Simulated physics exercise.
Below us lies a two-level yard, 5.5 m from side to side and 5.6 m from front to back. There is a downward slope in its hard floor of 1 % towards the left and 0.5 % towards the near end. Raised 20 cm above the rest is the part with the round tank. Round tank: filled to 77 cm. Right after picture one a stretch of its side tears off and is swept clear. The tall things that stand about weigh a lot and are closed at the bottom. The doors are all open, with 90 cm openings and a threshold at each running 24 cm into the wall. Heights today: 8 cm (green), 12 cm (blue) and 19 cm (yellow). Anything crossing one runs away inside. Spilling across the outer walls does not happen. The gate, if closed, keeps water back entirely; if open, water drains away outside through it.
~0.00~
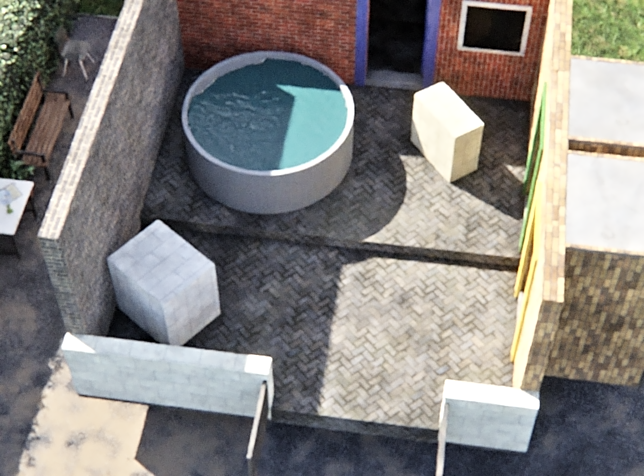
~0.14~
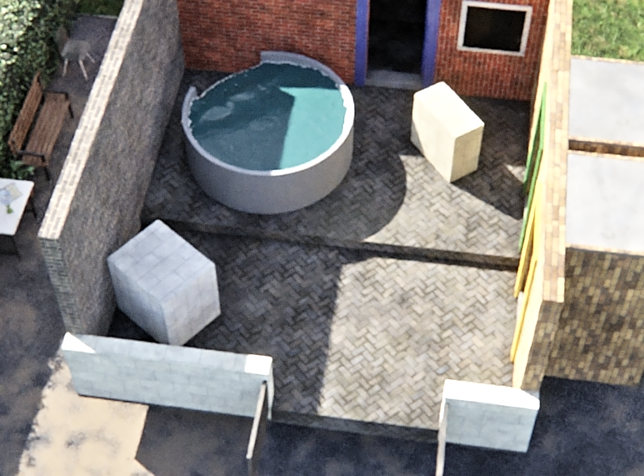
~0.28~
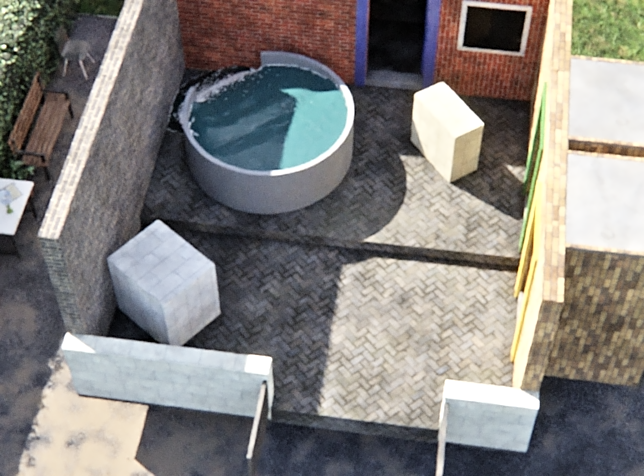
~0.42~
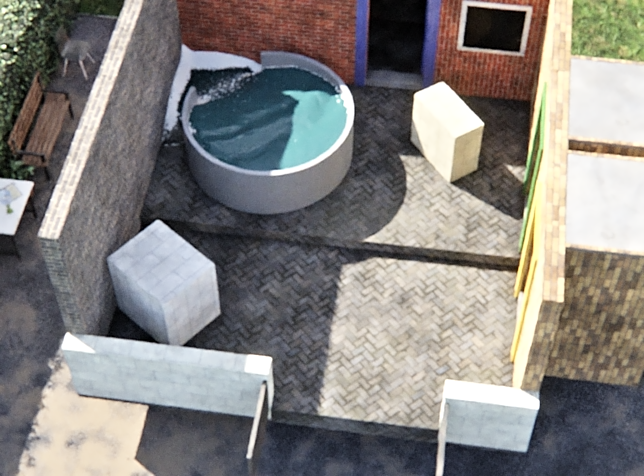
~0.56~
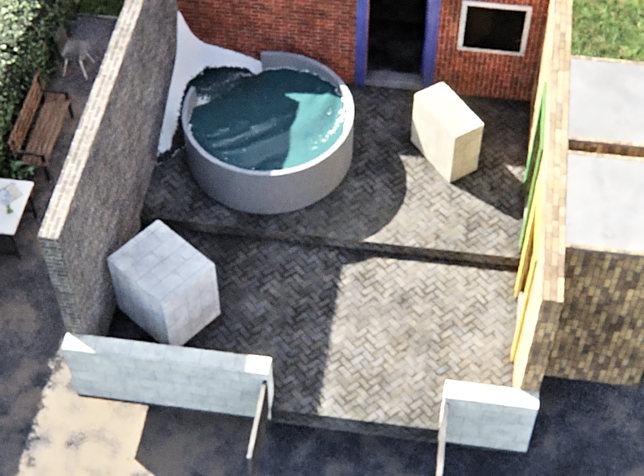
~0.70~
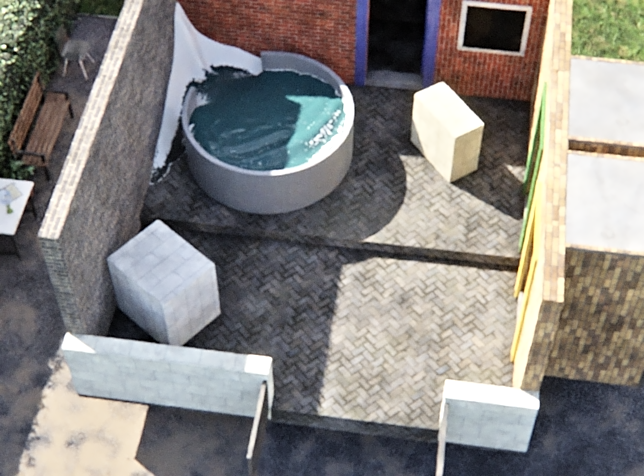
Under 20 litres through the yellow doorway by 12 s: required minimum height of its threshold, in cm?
Roughly 8 cm.
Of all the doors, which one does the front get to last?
The yellow one comes last.
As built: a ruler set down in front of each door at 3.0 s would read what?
Green door: 3 cm; blue door: 7 cm; yellow door: 0 cm.
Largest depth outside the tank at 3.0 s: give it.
I'd estimate roughly 40 cm.
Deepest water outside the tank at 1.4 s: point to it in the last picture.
Around pixel (228, 80).
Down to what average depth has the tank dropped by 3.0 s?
44 cm, roughly.
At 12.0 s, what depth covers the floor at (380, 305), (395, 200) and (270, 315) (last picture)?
I'd read roughly 6, 1 and 11 cm there.
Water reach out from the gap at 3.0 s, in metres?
Reach: Approx. 5.4 m.
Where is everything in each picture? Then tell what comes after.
The round tank at (268, 114) is whole and still, 77 cm deep; the yellow door at (526, 281) is dry, in the first frame.
The front is at a hidden place, 0.3 m from the gap on the far side; 0.3 m2 of floor is wet, 77 cm left at the back, in the second frame.
The front is at (179, 92), 0.7 m from the gap on the far side; 1.0 m2 of floor is wet, 77 cm left at the back, in the third frame.
The front is at (186, 68), 1.1 m from the gap on the far side; 1.3 m2 of floor is wet, 77 cm left at the back, in the fourth frame.
The front is at (186, 68), 1.1 m from the gap on the far side; 1.5 m2 of floor is wet, 75 cm left at the back, in the fifth frame.
The gap is on the far side, the front 1.2 m out at (152, 178); the back of the round tank holds 68 cm; 5.1 m in a straight line remain to the yellow door at (526, 281), in the sixth frame.
After 1.4 s water covers 20 % of the floor, deepest (70 cm) near (228, 80); it has not reached the yellow door.
After 3.0 s water covers 55 % of the floor, deepest (40 cm) near (133, 253); it has not reached the yellow door.
After 12.0 s water covers 95 % of the floor, deepest (18 cm) near (179, 92); 6 cm at the yellow door, 0 litres in over its 19 cm threshold.
At the yellow door as built, the water arrived by 3.9 s and peaked near 13 cm at 6.8 s.
With a threshold of 6.5 cm, 35 litres would have come in within the 12 s; with 9 cm, 10 litres. So under 20 litres takes about 8 cm.
